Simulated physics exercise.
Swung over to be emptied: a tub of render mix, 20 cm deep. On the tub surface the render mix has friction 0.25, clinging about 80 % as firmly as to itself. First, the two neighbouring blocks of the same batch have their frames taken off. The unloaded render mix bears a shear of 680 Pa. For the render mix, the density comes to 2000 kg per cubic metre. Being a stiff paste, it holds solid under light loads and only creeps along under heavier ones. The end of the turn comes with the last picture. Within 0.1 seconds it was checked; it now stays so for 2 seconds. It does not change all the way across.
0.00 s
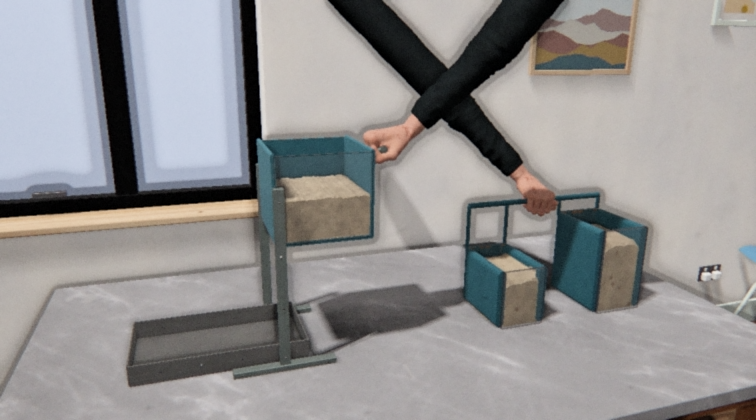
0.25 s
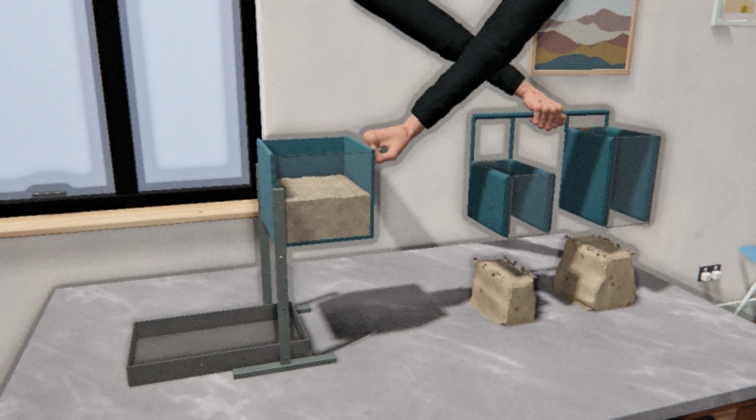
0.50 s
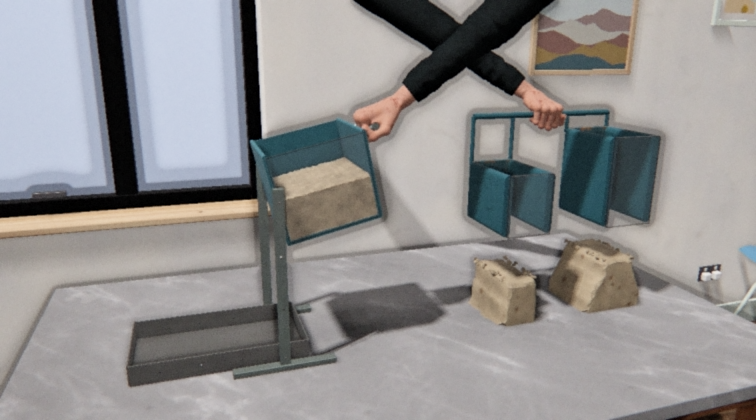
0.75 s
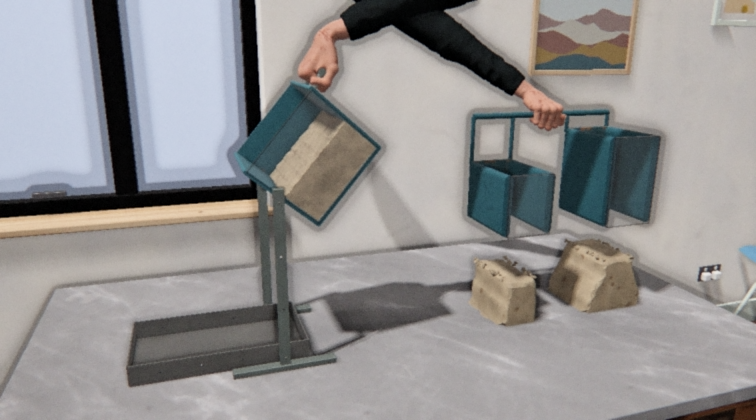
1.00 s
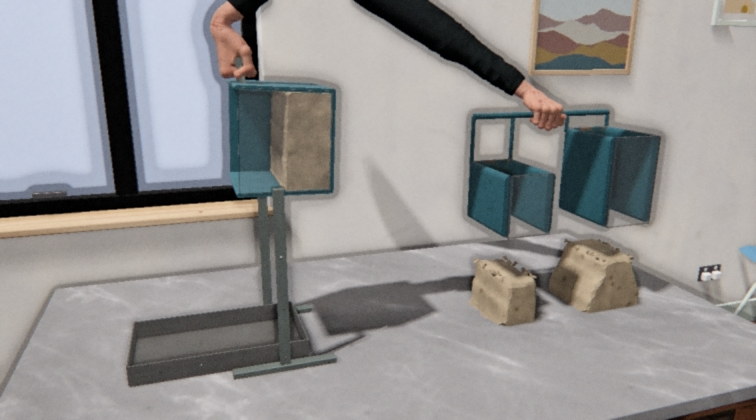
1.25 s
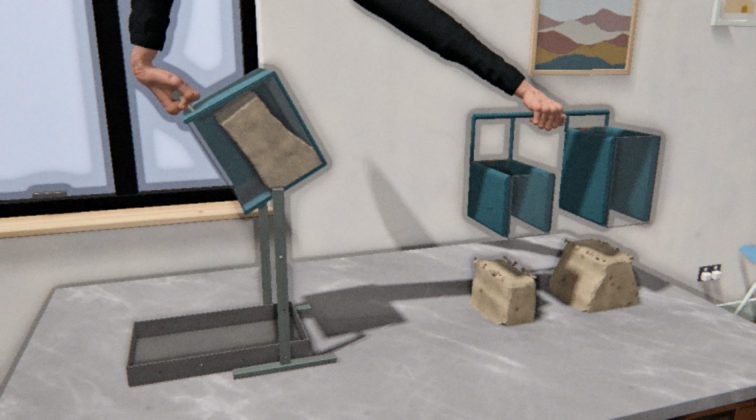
At first, one hand holds a teal box of sandy mix on a stand while another lifts a double frame off two blocks, which slump slightly, their tops rough. The first hand then swings the box up and over leftward, past upright, the mix still inside but now misshapen.
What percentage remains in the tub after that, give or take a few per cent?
8 %.
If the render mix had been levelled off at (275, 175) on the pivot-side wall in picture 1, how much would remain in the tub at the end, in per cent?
About 6 %.
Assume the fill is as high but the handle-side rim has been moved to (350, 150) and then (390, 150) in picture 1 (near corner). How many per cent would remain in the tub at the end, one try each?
Respectively 8 % and 6 %.
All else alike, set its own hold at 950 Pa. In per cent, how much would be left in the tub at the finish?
12 %.
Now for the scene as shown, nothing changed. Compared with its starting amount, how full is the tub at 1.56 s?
About 30 %.
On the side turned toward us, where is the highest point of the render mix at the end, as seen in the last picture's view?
The highest point sits at around (313, 153).
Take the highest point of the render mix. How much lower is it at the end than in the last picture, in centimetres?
About 12 cm.
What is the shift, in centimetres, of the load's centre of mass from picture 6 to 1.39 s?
The shift is near 10 cm.
By 1.39 s, the tub is at 118 degrees and holds 67 %.
By 1.56 s, the tub is at 118 degrees and holds 29 %.
By 1.73 s, the tub is at 118 degrees and holds 8 %.
By 1.90 s, the tub is at 118 degrees and holds 8 %.
By 3.25 s, at the end, the tub is at 118 degrees and holds 8 %.
